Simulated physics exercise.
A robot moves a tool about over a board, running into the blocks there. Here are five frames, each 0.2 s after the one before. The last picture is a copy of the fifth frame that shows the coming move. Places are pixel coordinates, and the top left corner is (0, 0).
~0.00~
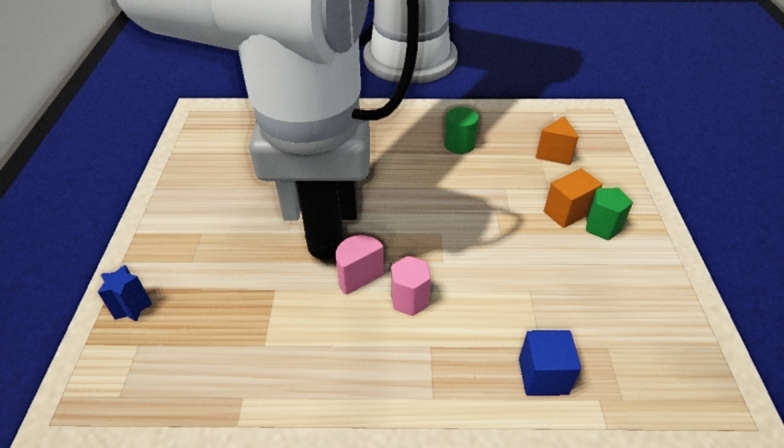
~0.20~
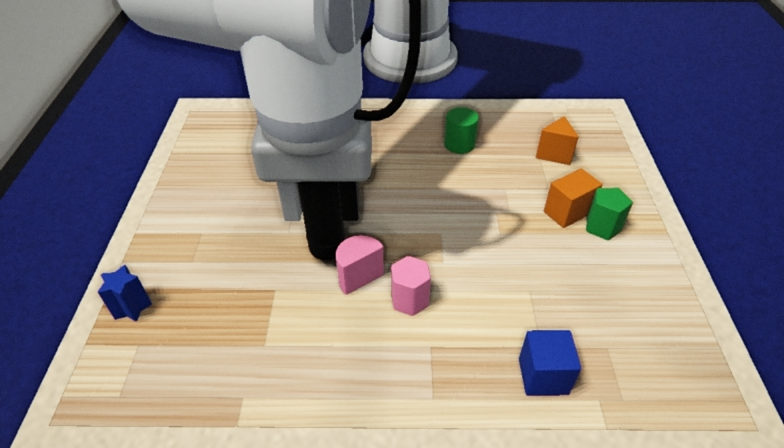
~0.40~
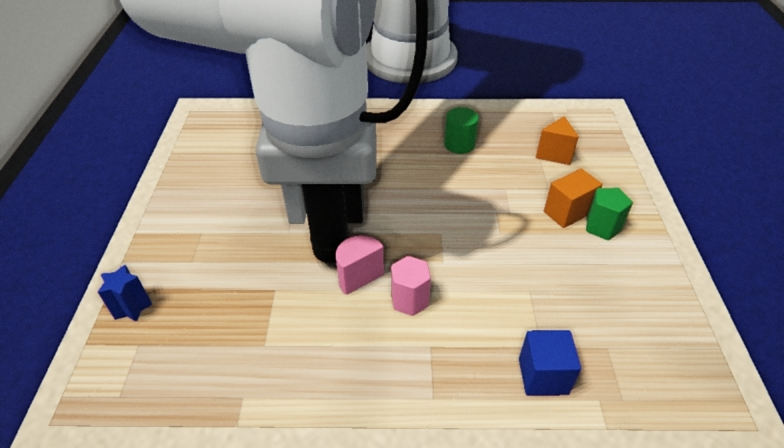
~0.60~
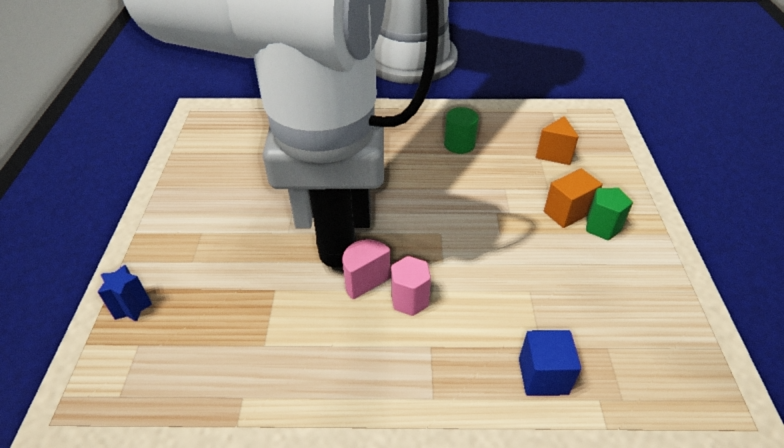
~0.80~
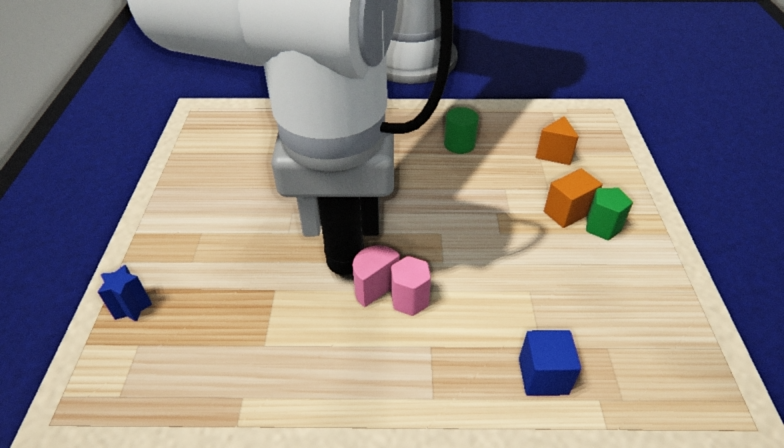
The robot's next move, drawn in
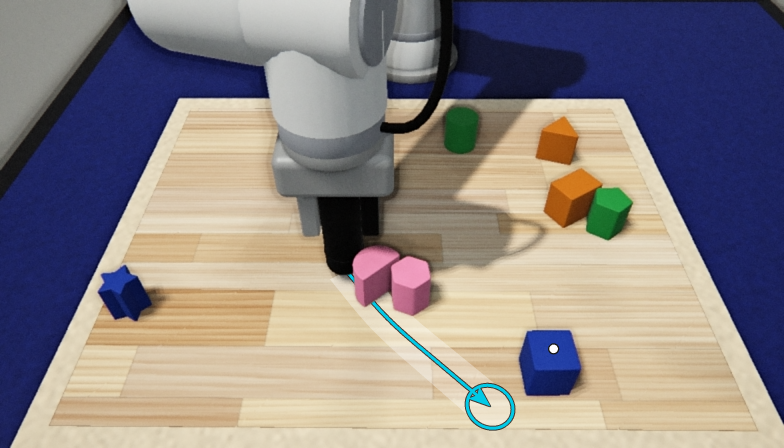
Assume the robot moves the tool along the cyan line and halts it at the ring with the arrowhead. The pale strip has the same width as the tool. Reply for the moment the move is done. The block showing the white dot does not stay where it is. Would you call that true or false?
That is false.
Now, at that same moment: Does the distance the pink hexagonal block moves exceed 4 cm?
Short answer: Yes.
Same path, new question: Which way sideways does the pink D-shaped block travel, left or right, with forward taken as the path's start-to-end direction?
It's pushed left.
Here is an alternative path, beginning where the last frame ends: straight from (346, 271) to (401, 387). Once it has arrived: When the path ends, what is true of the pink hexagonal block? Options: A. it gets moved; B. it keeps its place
A.
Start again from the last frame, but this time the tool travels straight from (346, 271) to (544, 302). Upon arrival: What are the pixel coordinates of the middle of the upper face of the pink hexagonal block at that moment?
Put as a pixel place, it's (479, 320).
Path on the board, from (346, 271) through (406, 336) to (490, 406); the dot is on the blue square block.
The first path, step by step. One third of the way, tool at (383, 305); pink D-shaped block at (423, 287), turned 70° anticlockwise; pink hexagonal block at (455, 280), turned 15° anticlockwise.
Two thirds of the way, tool at (434, 350); pink D-shaped block at (467, 308); pink hexagonal block at (470, 279), turned 55° anticlockwise.
At the end, tool at (492, 398); pink D-shaped block at (468, 308), turned 130° anticlockwise; pink hexagonal block at (470, 279), turned 55° anticlockwise; blue square block in place.
